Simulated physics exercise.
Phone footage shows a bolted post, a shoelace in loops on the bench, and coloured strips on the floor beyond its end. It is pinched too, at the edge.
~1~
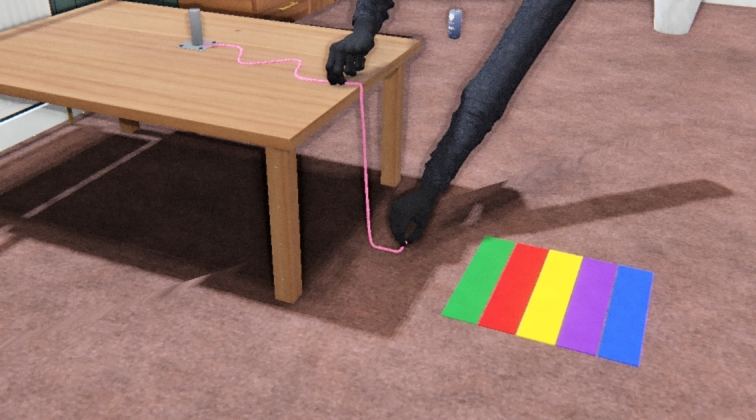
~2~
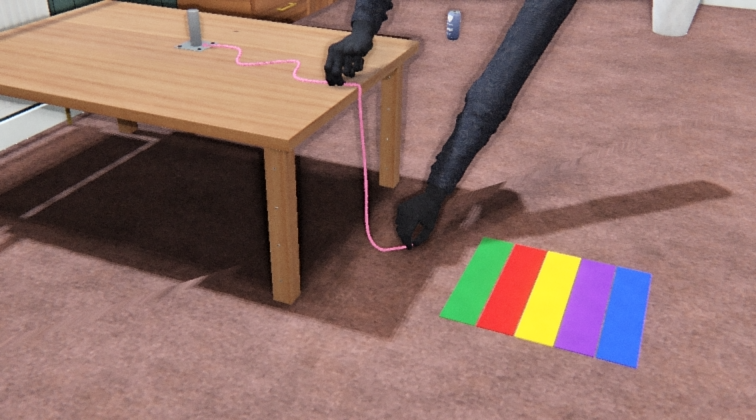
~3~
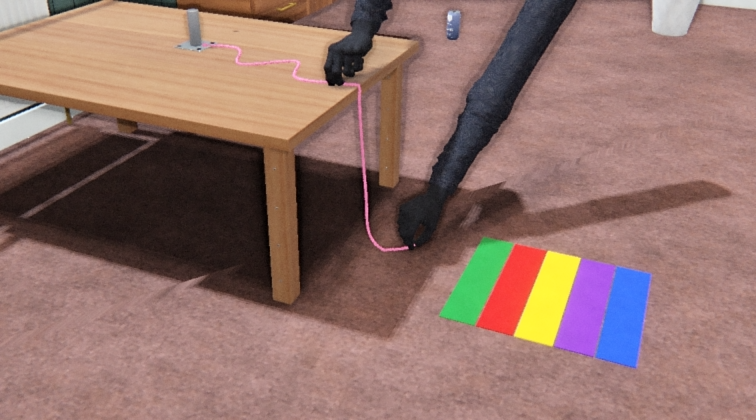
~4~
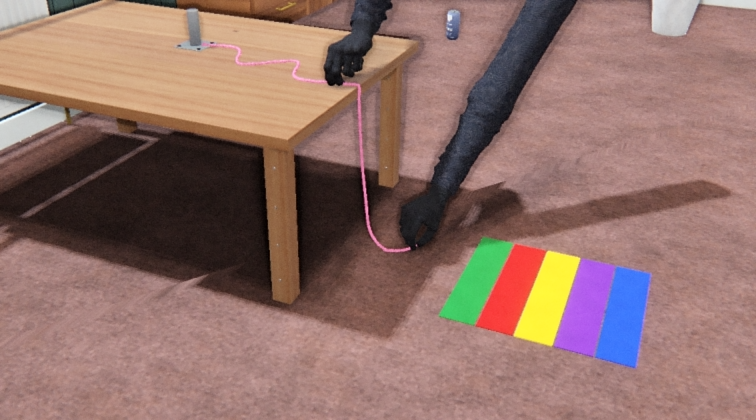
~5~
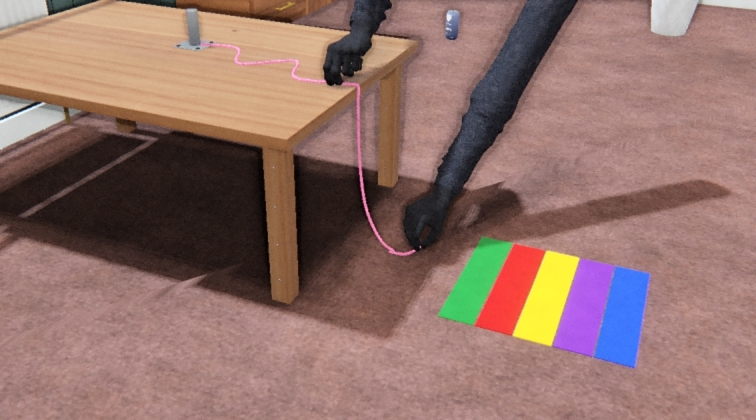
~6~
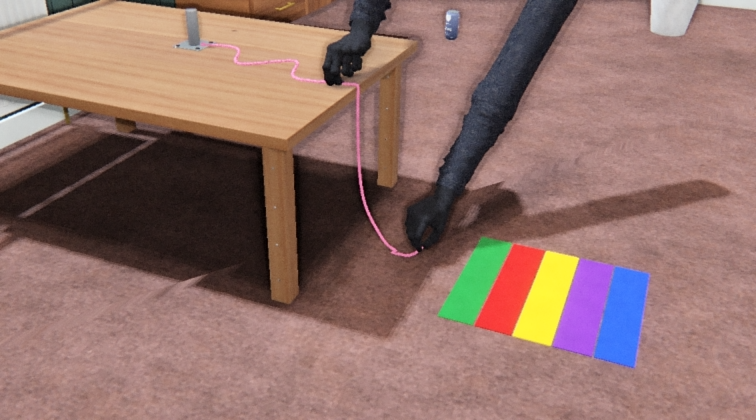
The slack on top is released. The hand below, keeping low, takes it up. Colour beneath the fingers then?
Purple.
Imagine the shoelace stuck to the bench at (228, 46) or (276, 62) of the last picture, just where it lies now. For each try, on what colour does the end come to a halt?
Expected strip, first: Purple; second: Yellow.
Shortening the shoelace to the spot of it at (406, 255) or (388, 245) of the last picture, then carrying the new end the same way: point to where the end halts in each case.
Case by case: (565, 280), then (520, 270).
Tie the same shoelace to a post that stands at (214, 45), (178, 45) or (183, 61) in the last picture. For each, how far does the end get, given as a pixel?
Try by try: (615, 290), (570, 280) and (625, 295).
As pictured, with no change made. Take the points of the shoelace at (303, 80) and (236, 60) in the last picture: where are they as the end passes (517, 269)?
Roughly (363, 95) for one and roughly (261, 59) for the other.
A little later, end near (517, 269); over red.
Next, end near (564, 280); over yellow.
When it is tight, end near (593, 287); over purple. The purple one.
